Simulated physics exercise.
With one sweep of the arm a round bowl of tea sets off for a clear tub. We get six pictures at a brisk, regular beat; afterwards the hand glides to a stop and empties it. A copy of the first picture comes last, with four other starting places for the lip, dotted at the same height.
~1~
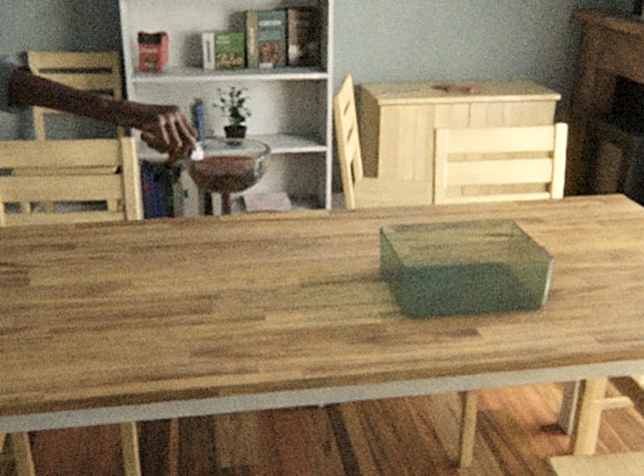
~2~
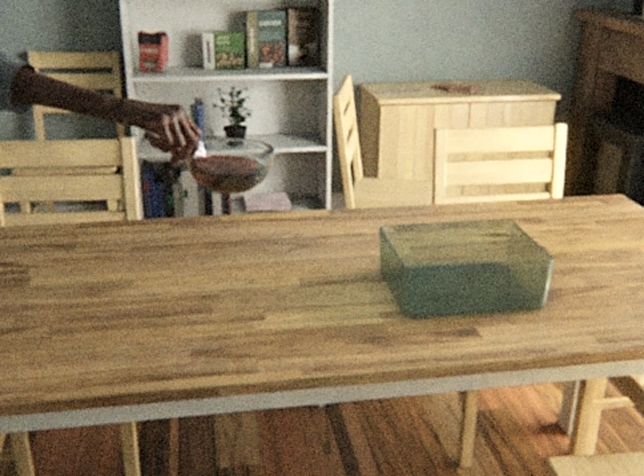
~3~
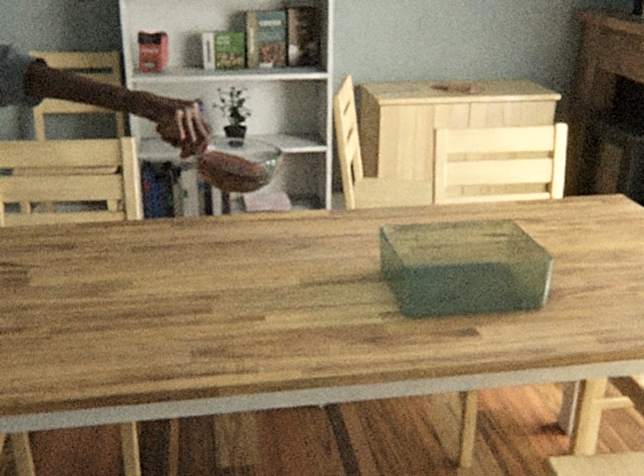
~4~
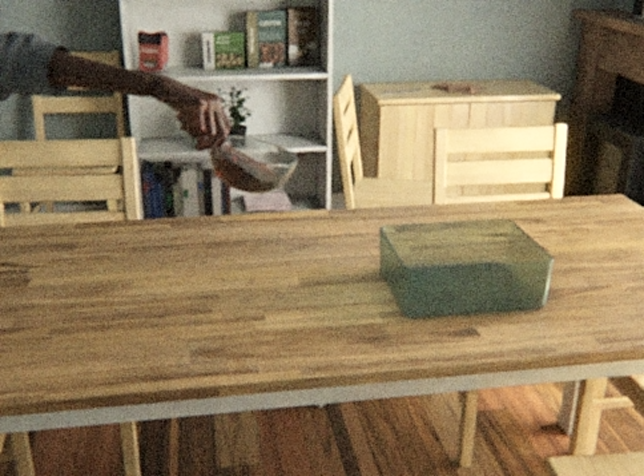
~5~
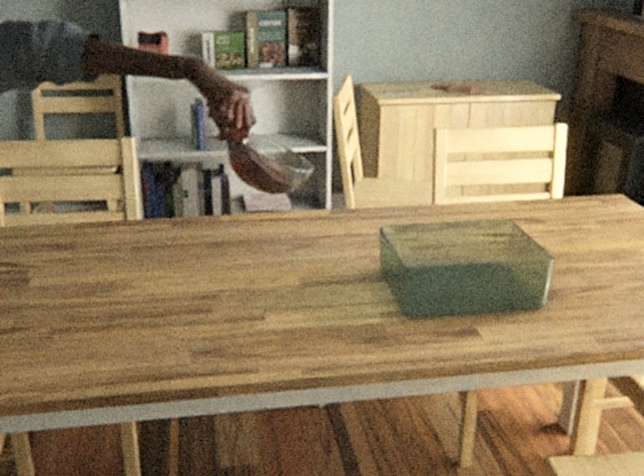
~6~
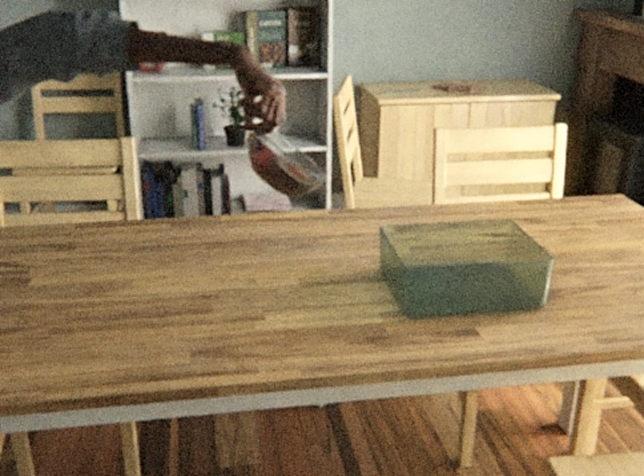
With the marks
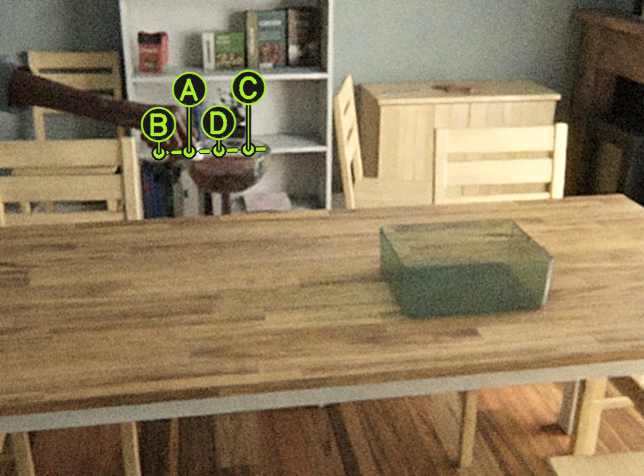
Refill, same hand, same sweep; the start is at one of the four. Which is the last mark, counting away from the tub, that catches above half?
The limit is C.
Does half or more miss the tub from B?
Yes, that goes wrong.
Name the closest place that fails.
Place D.
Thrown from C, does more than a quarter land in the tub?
Yes.
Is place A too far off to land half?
Yes, that goes wrong.
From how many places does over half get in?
One.
On the marked copy, A at (189, 151); B at (158, 152); C at (248, 149); D at (218, 150).
With A, about 0 % lands in the tub, 97 % falls short and 3 % goes beside or beyond.
With B, about 0 % lands in the tub, 100 % falls short.
With C, about 65 % lands in the tub, 25 % falls short and 11 % goes beside or beyond.
With D, about 26 % lands in the tub, 69 % falls short and 5 % goes beside or beyond.
